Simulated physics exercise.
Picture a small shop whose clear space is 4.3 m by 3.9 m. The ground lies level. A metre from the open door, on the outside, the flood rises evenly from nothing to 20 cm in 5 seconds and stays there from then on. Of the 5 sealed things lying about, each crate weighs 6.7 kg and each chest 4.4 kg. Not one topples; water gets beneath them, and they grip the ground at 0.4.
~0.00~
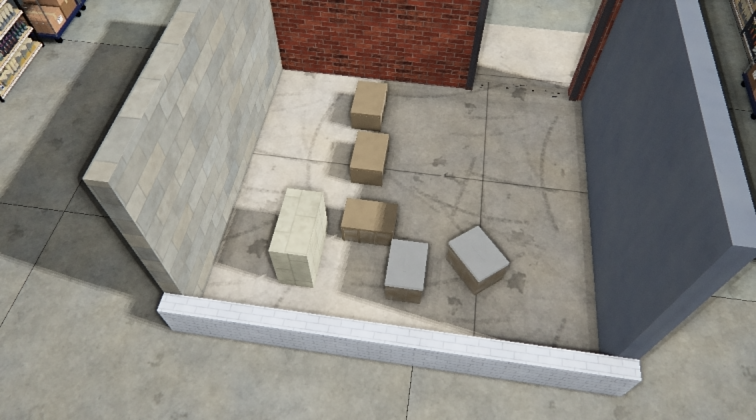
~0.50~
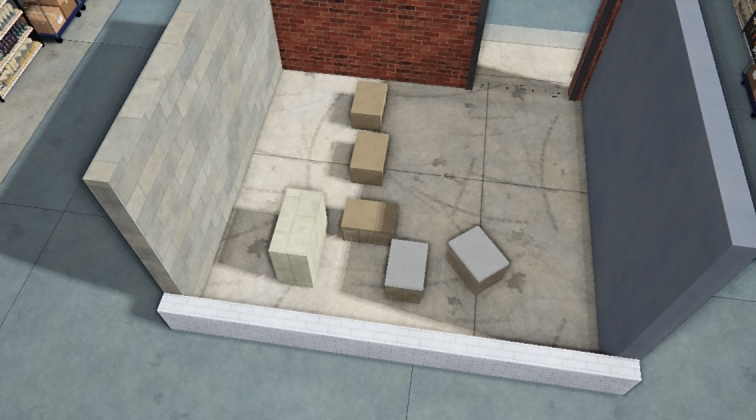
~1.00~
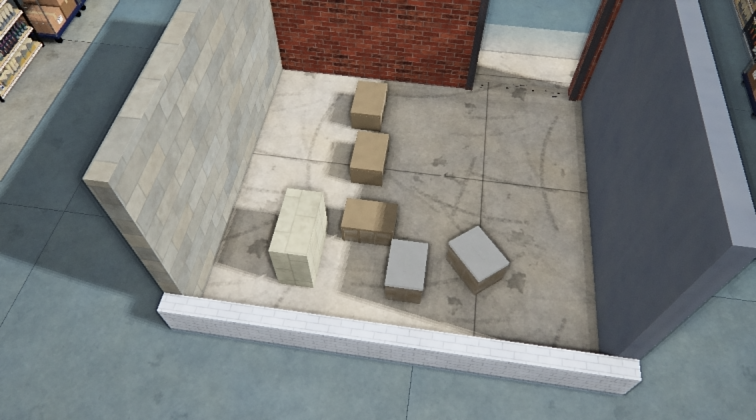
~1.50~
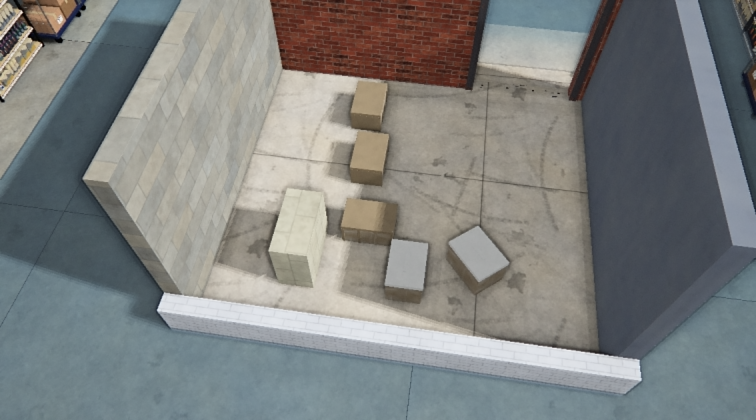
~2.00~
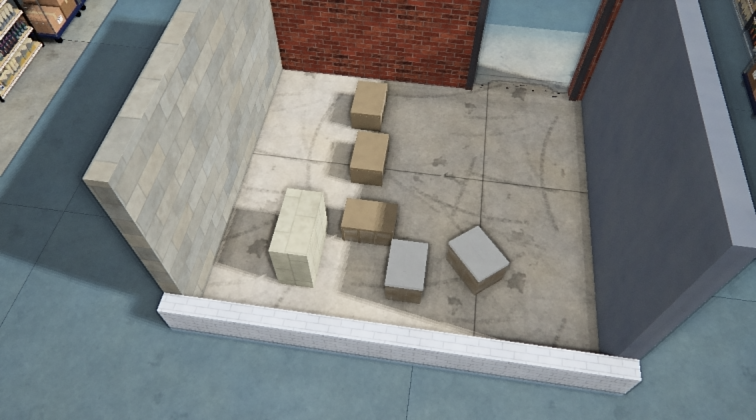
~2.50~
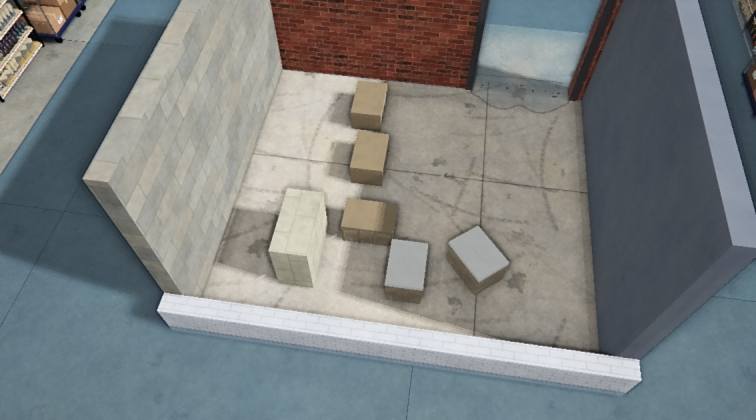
A small walled room with a bare concrete floor stands open to view from above, several boxes and blocks resting inside. Bluish water covers the ground outside, then creeps through the doorway in the brick back wall and just edges onto the floor inside, while the boxes stay still.
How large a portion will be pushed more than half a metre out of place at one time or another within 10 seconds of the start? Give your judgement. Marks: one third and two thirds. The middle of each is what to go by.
The share moved is one to two out of three.
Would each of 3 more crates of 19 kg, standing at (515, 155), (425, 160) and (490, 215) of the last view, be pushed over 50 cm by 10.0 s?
So the first ends up past the threshold, the second below the threshold, the third past the threshold.
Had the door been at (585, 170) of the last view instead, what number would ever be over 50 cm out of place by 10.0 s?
Count: 4.
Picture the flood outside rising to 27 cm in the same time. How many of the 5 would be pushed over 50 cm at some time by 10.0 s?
4.
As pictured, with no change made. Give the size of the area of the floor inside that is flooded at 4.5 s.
5.0 m2.
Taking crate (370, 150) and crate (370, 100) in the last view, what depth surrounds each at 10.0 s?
Some 3 cm at the first, some 1 cm at the second.
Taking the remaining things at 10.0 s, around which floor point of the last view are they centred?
Around (324, 195).
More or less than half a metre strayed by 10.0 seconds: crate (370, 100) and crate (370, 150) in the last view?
Listed as asked: Inside the limit and inside the limit.
After 3.5 s 0 of 5 are over 50 cm from their spots; 0 afloat.
After 4.5 s 0 of 5 are over 50 cm from their spots; 0 afloat.
After 7.0 s 2 of 5 are over 50 cm from their spots; 1 afloat.
After 10.0 s 3 of 5 are over 50 cm from their spots, and 3 have been at some point; 3 afloat.
